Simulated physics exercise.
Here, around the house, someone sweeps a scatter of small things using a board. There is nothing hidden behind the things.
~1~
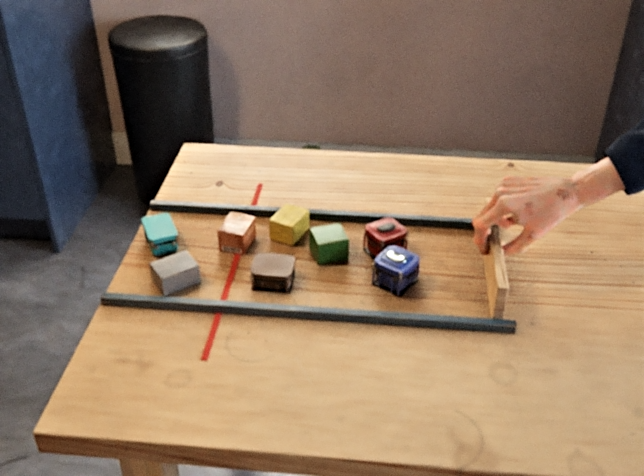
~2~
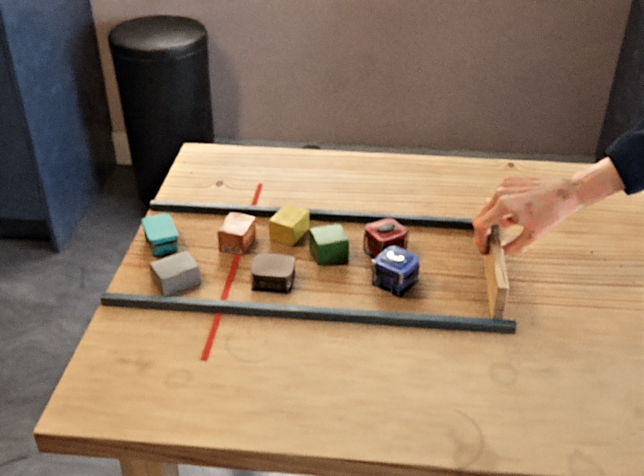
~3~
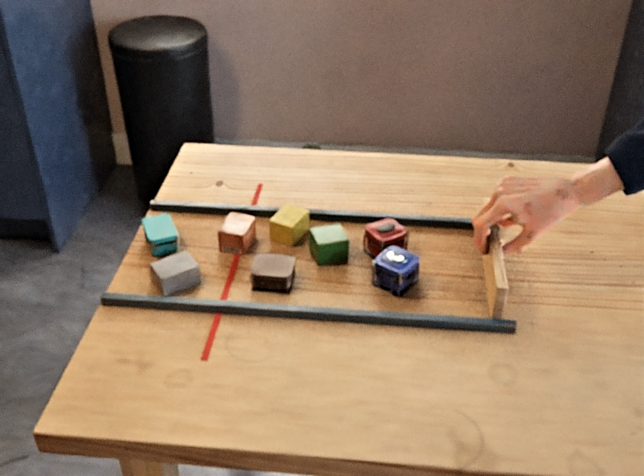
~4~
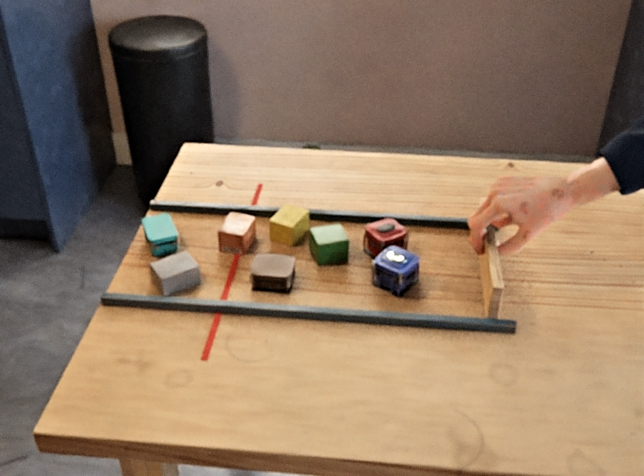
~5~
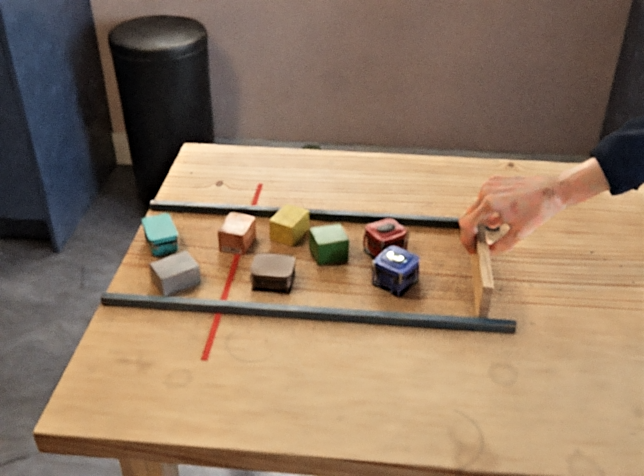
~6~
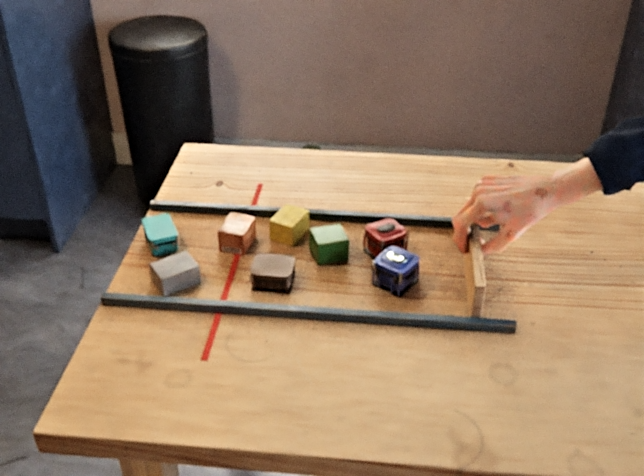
A hand at the right holds an upright wooden board between two dark rails on a pale wooden table, seen from above at an angle, with a black bin behind. Turquoise and grey blocks sit left of a red tape line, an orange one beside it, and yellow, brown, green, red and blue ones to its right. The hand slides the board slightly left, while the blocks and camera stay still.
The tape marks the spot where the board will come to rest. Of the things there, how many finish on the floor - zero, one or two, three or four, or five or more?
Zero finish on the floor.
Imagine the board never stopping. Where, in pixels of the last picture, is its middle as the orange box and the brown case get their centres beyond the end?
The orange box puts it at (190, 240), the brown case at (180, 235).
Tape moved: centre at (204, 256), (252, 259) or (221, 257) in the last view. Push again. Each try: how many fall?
In order, the counts are 2, 0 and 0.
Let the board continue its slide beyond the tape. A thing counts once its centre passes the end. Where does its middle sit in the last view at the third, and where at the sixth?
Its middle is near (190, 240) and then near (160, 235).
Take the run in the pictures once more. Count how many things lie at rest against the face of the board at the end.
Contact count: 2.
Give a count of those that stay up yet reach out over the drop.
2 overhanging.
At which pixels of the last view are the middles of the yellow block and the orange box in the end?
In the last picture the first middle sits at (202, 215) and the other at (177, 232).
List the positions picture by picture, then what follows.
The first picture shows turquoise case (161, 235); grey block (175, 273); orange box (237, 234); board (493, 256); tape (237, 258).
The second picture shows grey block (175, 273); yellow block (289, 225).
The third picture shows orange box (237, 234); red case (385, 240).
The fourth picture shows turquoise case (161, 235); board (489, 256).
The fifth picture shows grey block (175, 273); brown case (273, 274).
The sixth picture shows turquoise case (161, 235); grey block (175, 273); orange box (237, 234); board (473, 255); tape (237, 258).
A little later, none off yet; turquoise case at rest near (161, 235); grey block at rest near (175, 273); orange box at rest near (237, 234).
When it is over, the number that fall off is zero.
